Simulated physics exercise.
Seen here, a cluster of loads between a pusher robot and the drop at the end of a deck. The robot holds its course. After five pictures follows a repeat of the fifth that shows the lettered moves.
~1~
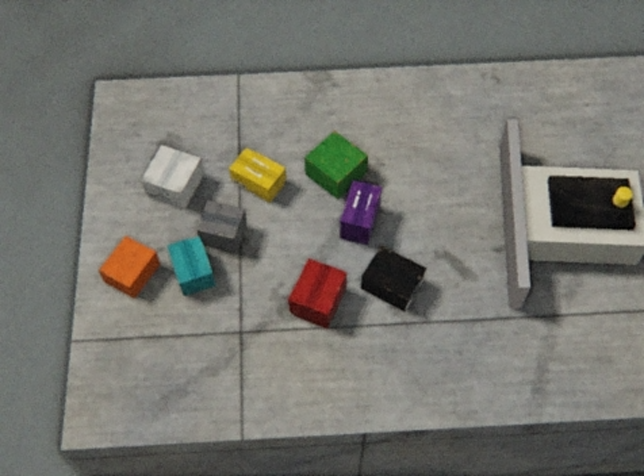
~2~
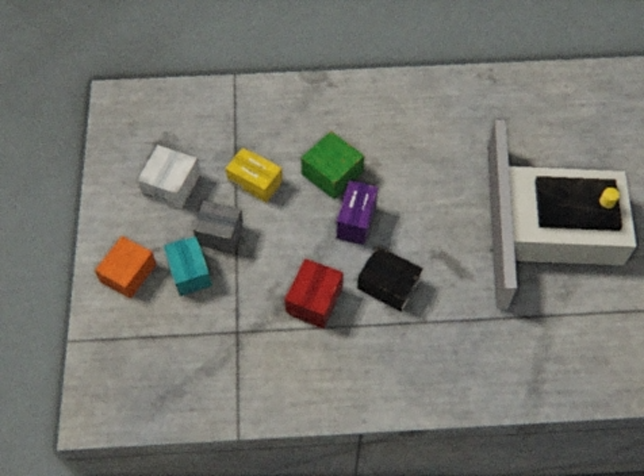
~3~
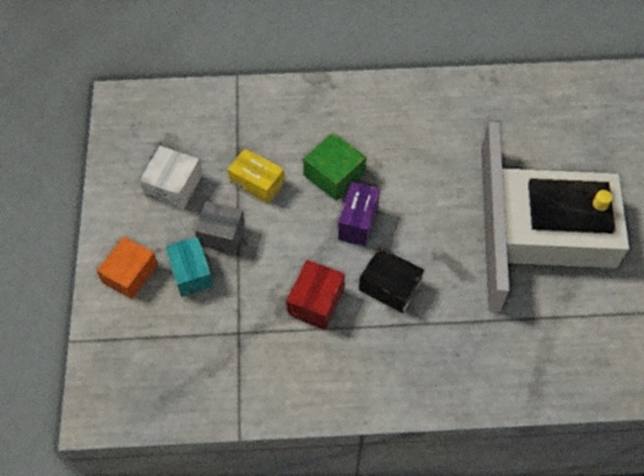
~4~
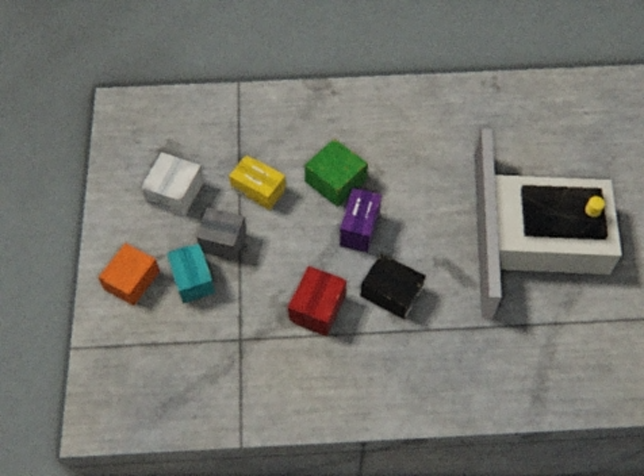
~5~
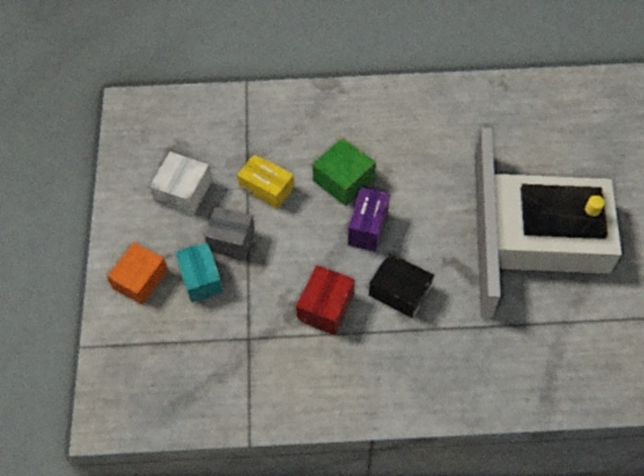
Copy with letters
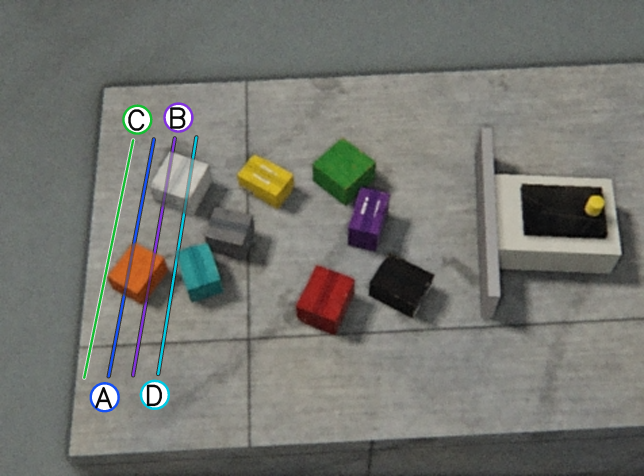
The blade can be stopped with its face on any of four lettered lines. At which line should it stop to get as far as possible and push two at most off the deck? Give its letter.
Up to line D.
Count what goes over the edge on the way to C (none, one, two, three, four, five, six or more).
In all, six or more.
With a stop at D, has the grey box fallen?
No.
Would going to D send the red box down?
By then, no.
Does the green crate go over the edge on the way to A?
By then, no.
On the marked copy, A at (133, 249); B at (156, 247); C at (111, 250); D at (179, 246).
With D. Early on, robot (445, 215); red box (290, 307); black parcel (341, 297).
Further on, robot (332, 221); white parcel (158, 187); red box (180, 312).
At the end, robot (243, 225); white parcel over the edge; orange crate over the edge; two fallen.
As for the rest, A drops six; B drops three; C drops seven.
